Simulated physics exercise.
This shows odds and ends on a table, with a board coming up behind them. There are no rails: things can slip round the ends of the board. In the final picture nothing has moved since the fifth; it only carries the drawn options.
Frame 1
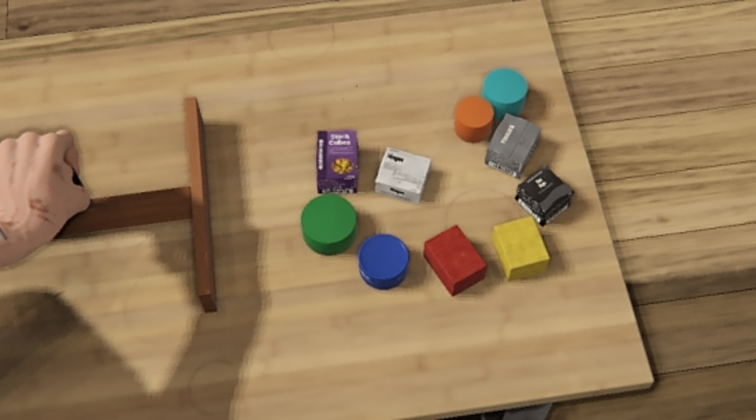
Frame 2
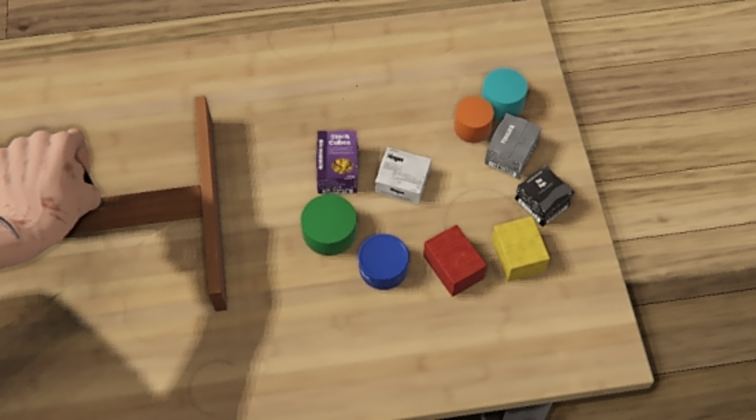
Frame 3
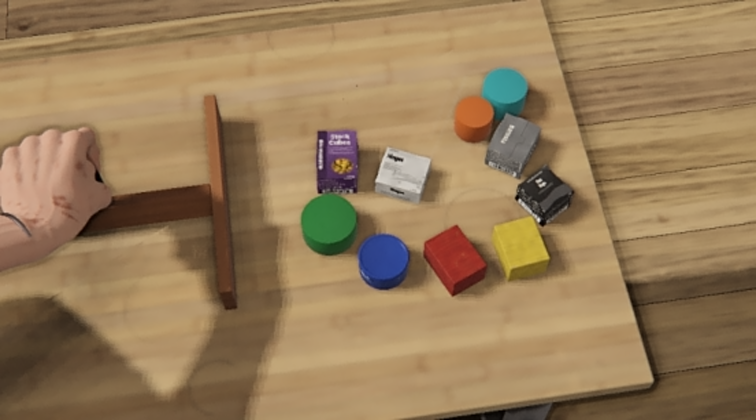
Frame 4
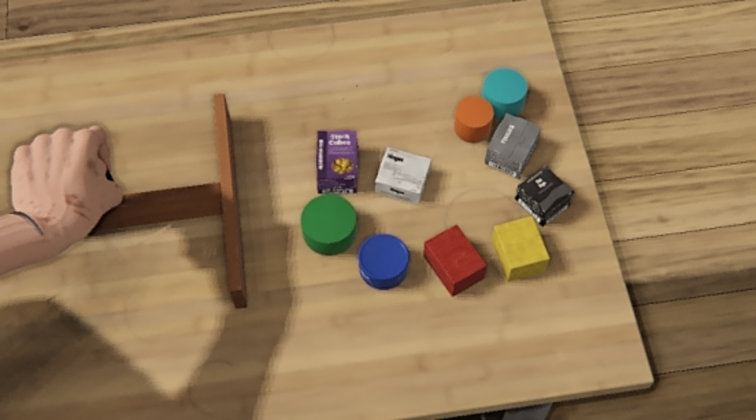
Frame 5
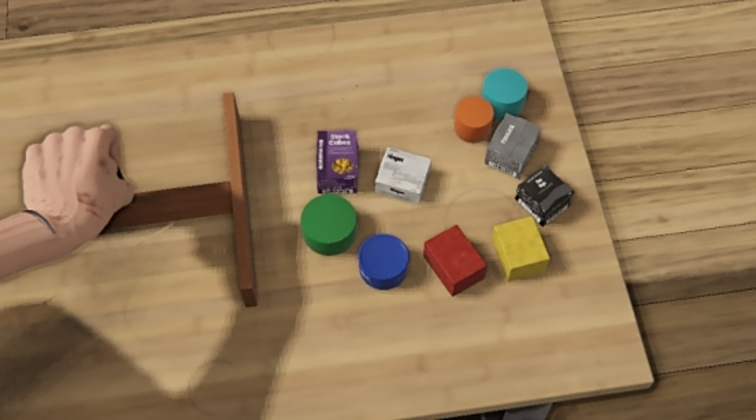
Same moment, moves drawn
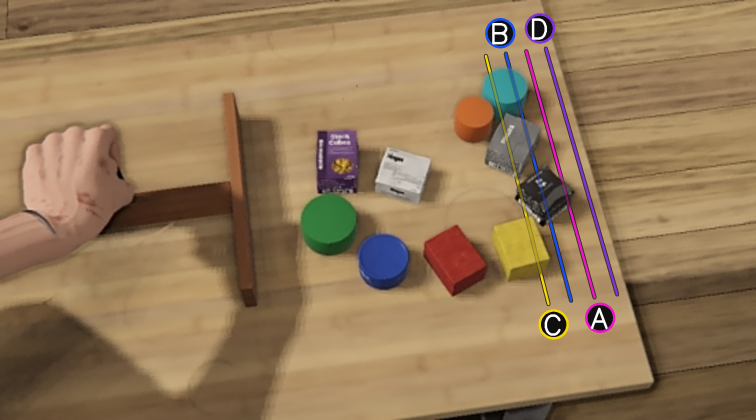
A wooden board, pushed by a hand, slides slowly right toward still blocks, pots and boxes.
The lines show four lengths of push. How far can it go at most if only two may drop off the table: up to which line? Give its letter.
It can go as far as C.
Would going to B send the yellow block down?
By then, yes.
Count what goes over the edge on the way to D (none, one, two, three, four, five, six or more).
In all, six or more.
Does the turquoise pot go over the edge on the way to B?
No.
On the marked copy, A at (558, 166); B at (536, 168); C at (515, 171); D at (579, 163).
Following C. Soon after the start, board (338, 172); white box (411, 176); purple packet (362, 158).
Later, board (438, 159); grey box (544, 135); yellow block (571, 253).
In the end, board (514, 149); yellow block over the edge; grey box over the edge; two fallen.
As for the rest, A drops six; B drops five; D drops ten.
